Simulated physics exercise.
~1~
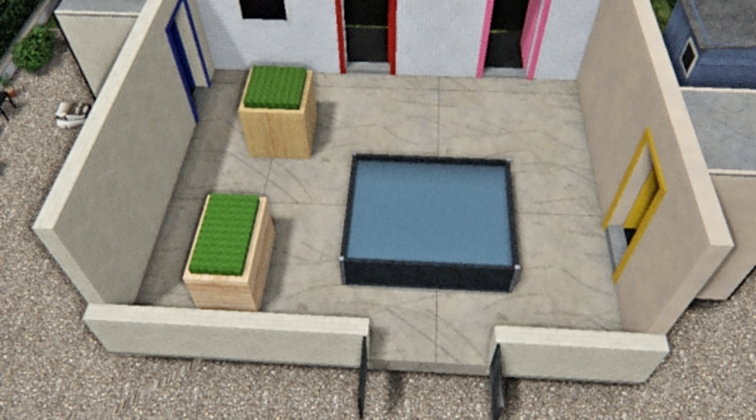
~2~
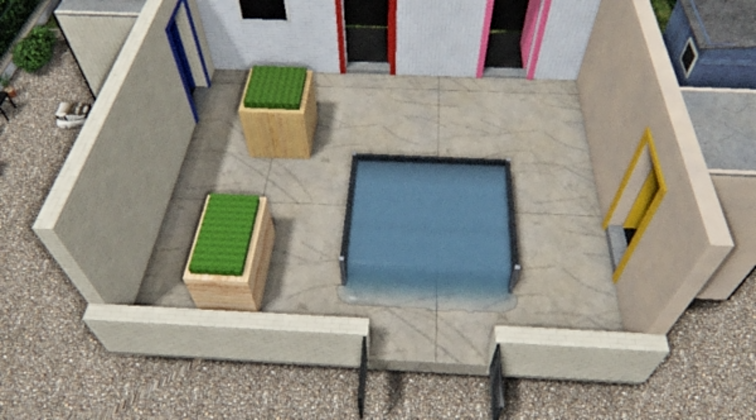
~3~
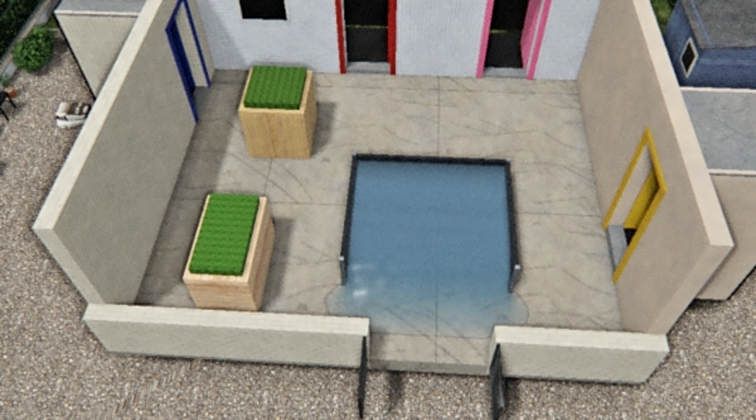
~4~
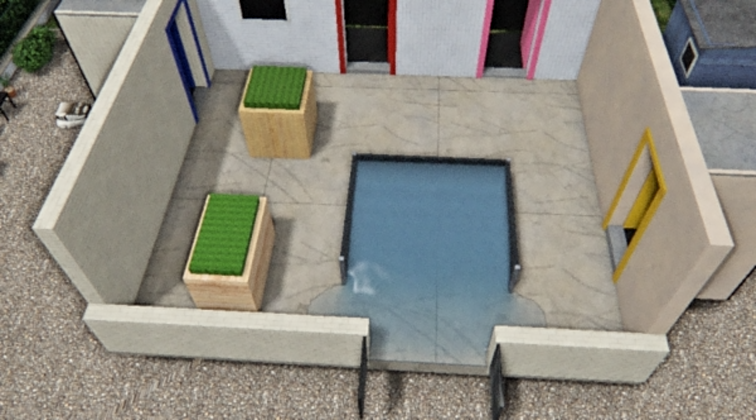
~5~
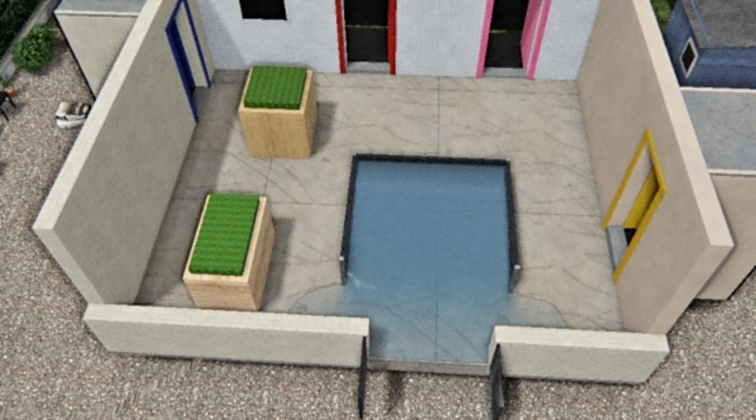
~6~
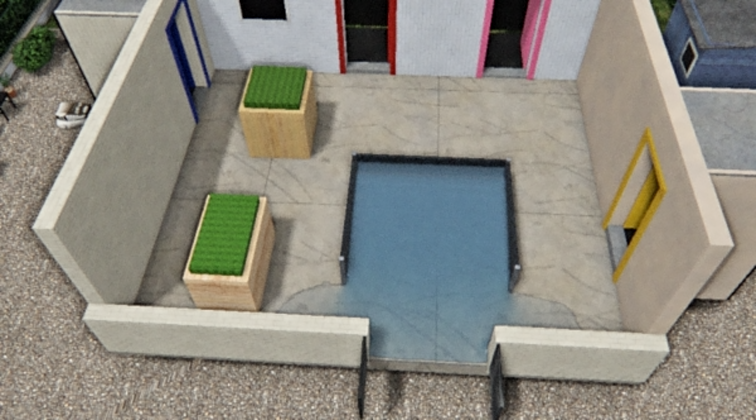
Water pours from the near side of the open tank and spreads across the courtyard floor.
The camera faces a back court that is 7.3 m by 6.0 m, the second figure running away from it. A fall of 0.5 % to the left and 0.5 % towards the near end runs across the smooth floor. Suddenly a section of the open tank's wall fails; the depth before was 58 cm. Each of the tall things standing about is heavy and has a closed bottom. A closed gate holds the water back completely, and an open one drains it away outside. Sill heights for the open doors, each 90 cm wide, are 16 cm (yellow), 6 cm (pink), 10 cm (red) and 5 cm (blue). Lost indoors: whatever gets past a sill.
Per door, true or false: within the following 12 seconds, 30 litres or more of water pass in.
Yellow door: False. Pink door: False. Red door: False. Blue door: False.
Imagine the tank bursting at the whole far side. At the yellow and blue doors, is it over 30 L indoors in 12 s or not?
Lab note: Vs limit, yellow door inside limit; blue door limit exceeded.
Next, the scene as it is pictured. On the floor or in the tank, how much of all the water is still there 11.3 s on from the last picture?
That would be close to 38 per cent.
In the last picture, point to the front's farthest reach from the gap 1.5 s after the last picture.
That would be close to (126, 330).
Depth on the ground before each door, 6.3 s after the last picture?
Depth readings (cm): Yellow = 3; pink = 5; red = 3; blue = 3.
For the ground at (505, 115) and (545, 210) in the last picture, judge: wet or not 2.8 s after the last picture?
I'd say spared, then drenched.
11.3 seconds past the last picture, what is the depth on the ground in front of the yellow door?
I'd put it near 1.5 cm.
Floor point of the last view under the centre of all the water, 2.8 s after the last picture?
The water's centre sits at about (406, 269).
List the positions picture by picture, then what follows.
In the first picture, still water, 58 cm deep, in the open tank at (430, 210).
In the second picture, water pours out at (427, 278) and has run 1.3 m, to (341, 288); typically 8 cm deep outside, 58 cm at the open tank's back.
In the third picture, water pours out at (427, 280) and has run 1.5 m, to (331, 304); typically 11 cm deep outside, 58 cm at the open tank's back.
In the fourth picture, water pours out at (427, 280) and has run 1.8 m, to (315, 311); typically 10 cm deep outside, 58 cm at the open tank's back.
In the fifth picture, water pours out at (427, 281) and has run 2.1 m, to a hidden place; typically 12 cm deep outside, 54 cm at the open tank's back.
In the sixth picture, the front is at a hidden place, 2.4 m from the gap at (427, 281); 3.8 m2 of floor is under water; 48 cm left at the back of the open tank.
Then, 0.7 s after the last picture water covers 15 % of the floor and is deepest (36 cm) near (355, 342); yellow door not reached, pink door not reached, red door not reached, blue door not reached.
Then, 1.5 s after the last picture water covers 20 % of the floor and is deepest (30 cm) near (126, 330); yellow door 5 cm at the sill, 0 L in, pink door not reached, red door not reached, blue door not reached.
Then, 2.8 s after the last picture water covers 45 % of the floor and is deepest (21 cm) near (126, 330); yellow door 6 cm at the sill, 0 L in, pink door not reached, red door not reached, blue door not reached.
Then, 6.3 s after the last picture water covers 80 % of the floor and is deepest (8 cm) near (126, 330); yellow door 3 cm at the sill, 0 L in, pink door 5 cm at the sill, 0 L in, red door 3 cm at the sill, 0 L in, blue door 3 cm at the sill, 0 L in.
Then, 11.3 s after the last picture water covers 95 % of the floor and is deepest (6 cm) near (331, 172); yellow door 1 cm at the sill, 0 L in, pink door 2 cm at the sill, 0 L in, red door 2 cm at the sill, 0 L in, blue door 4 cm at the sill, 0 L in.
